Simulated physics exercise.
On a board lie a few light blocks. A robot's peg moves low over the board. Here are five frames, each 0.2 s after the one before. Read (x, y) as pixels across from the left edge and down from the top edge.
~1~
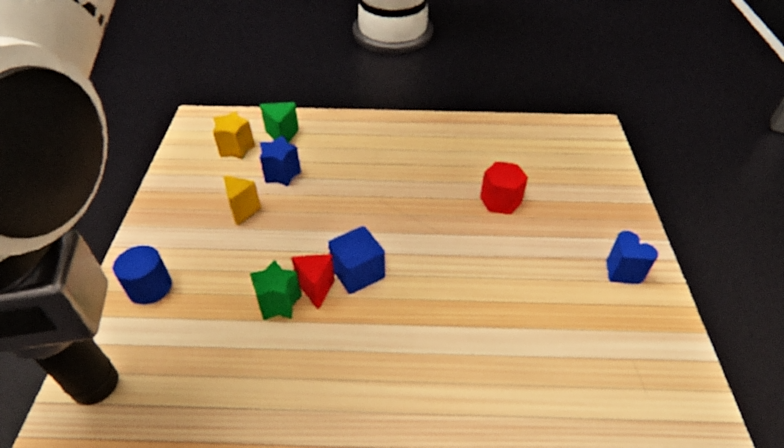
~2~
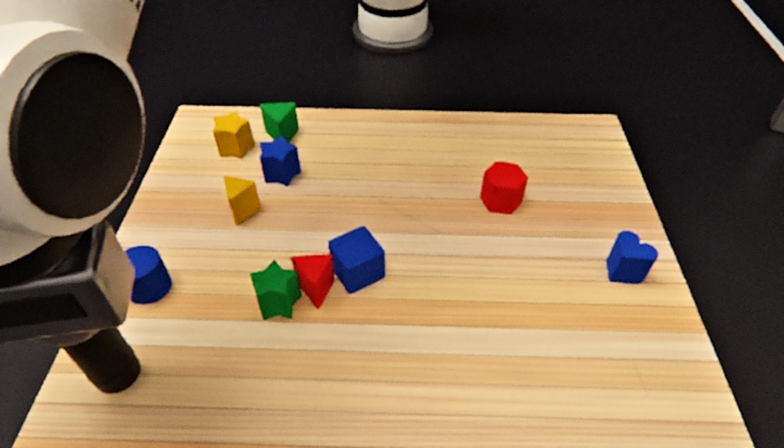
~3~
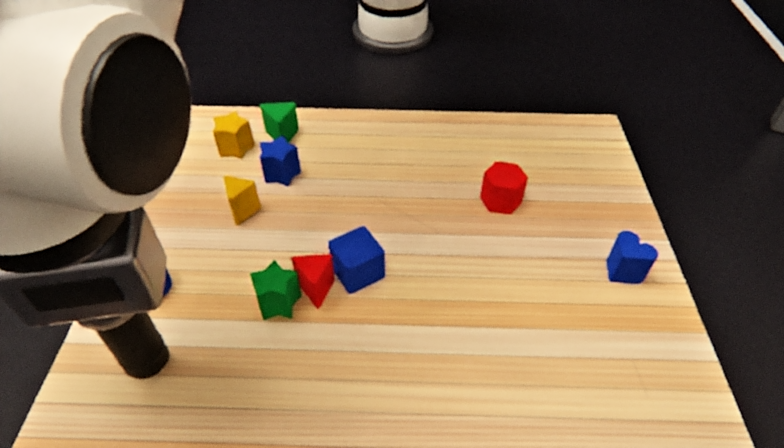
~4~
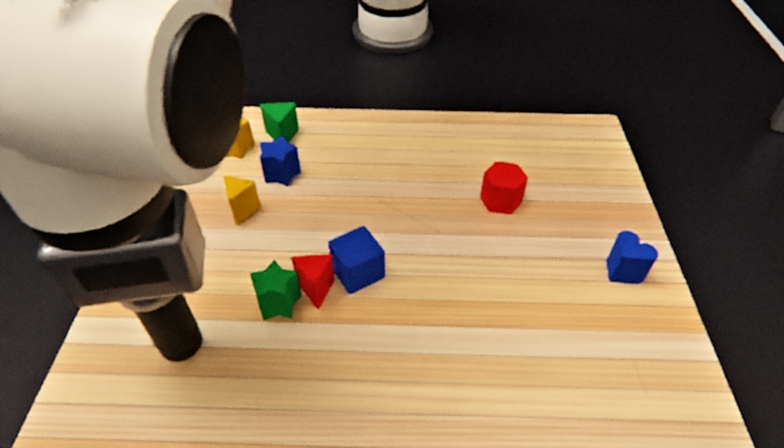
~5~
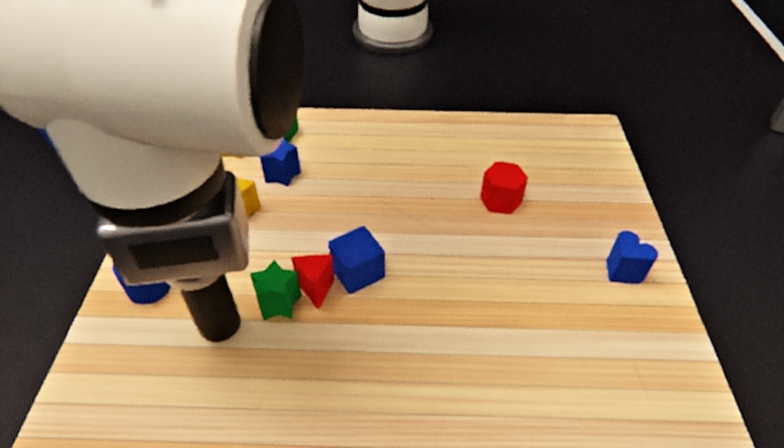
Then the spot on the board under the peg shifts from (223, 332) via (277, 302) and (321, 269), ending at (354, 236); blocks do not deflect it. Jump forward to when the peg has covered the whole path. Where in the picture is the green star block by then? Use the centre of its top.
The green star block ends near (386, 213).
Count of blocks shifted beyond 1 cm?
Answer: Three or more.
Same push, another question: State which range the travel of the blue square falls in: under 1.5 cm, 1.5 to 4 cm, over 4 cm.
The block winds up beyond 4 cm from where it is now.
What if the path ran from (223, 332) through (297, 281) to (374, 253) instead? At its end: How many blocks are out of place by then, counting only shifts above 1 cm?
3 or more blocks.
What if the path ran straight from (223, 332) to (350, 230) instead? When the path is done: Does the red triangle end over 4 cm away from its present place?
It seems so.
On the path given first. One third of the way, peg at (276, 295); green star block at (305, 260); red triangle at (338, 255), turned 40° clockwise; blue square at (373, 242), turned 20° anticlockwise.
Two thirds of the way, peg at (320, 262); green star block at (352, 232); red triangle at (378, 245), turned 50° clockwise; blue square at (406, 230), turned 15° anticlockwise.
At the end, peg at (354, 229); blue disc still; green star block at (386, 213), turned 30° clockwise; red triangle at (393, 245), turned 65° clockwise; blue square at (422, 228).
